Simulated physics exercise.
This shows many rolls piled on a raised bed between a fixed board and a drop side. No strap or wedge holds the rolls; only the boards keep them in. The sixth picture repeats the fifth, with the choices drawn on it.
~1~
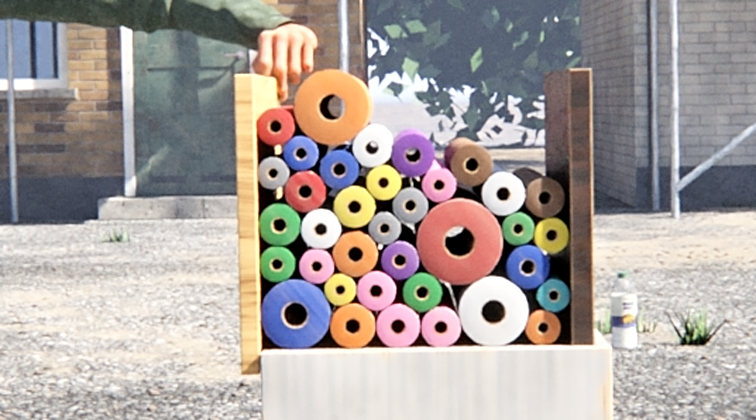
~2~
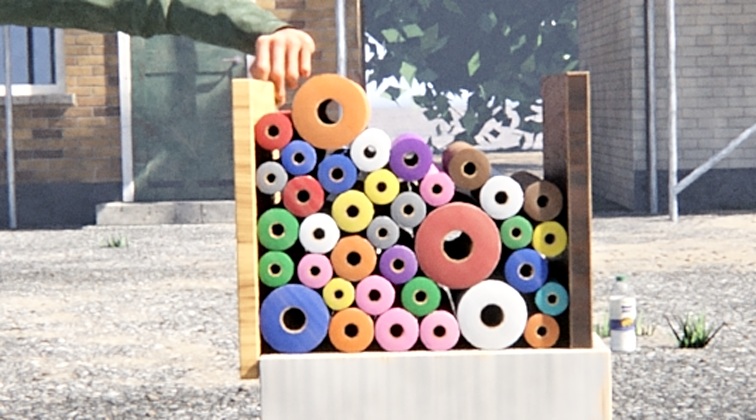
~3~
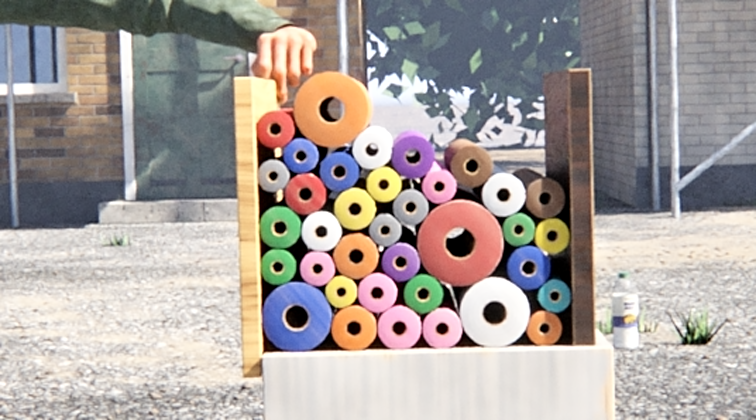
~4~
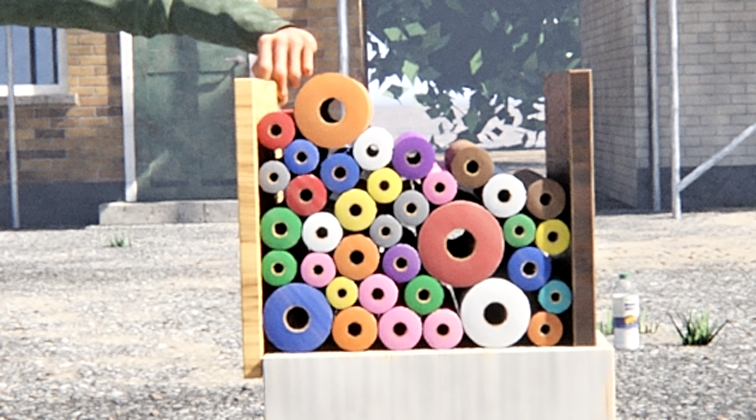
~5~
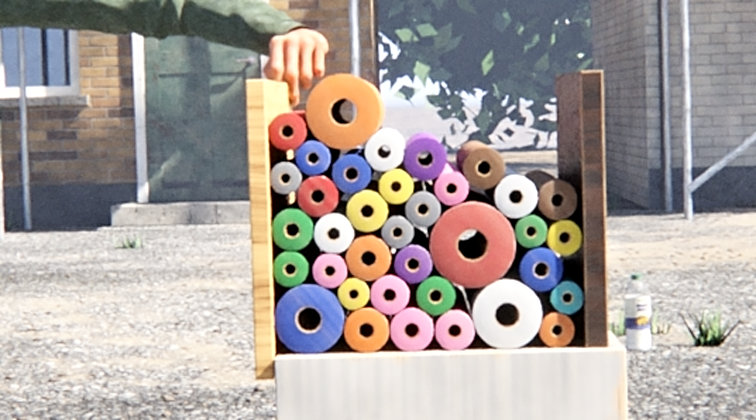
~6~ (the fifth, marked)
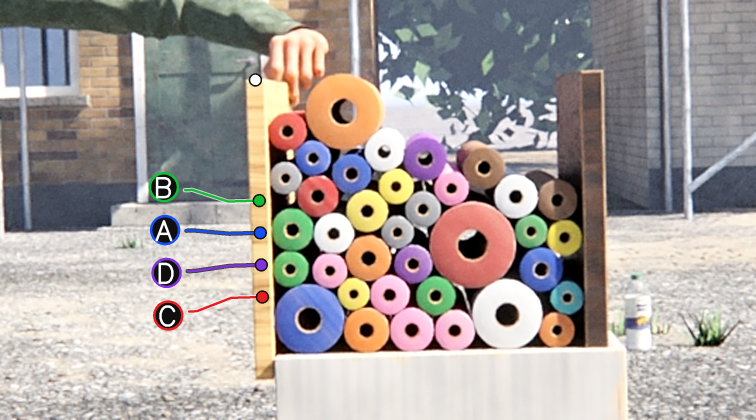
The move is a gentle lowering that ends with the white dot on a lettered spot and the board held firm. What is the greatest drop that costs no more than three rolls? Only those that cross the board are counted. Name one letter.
The answer is mark B.
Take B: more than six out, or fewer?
It loses fewer than six.
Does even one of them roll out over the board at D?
At D: Yes.
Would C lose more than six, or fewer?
More than six.
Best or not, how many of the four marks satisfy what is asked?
The number is one.
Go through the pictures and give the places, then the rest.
In the first frame, a white roll (503, 194); a brown roll (472, 165); side board (262, 213).
In the second frame, side board (260, 218); a blue roll (294, 319).
In the third frame, an orange roll (545, 328); a green roll (423, 294).
In the fourth frame, a green roll (280, 229); a red roll (306, 195).
In the fifth frame, a yellow roll (396, 187); a white roll (516, 197); a brown roll (484, 168).
On the marked copy, A at (260, 233); B at (259, 201); C at (262, 297); D at (261, 265); the white dot at (255, 80).
Taking B. A third of the way, top of the board (268, 138).
Two thirds of the way, top of the board (270, 200).
When it is over, top of the board (270, 200), one out over the board.
As for the rest, A four out over the board; C more than three out over the board; D more than three out over the board.
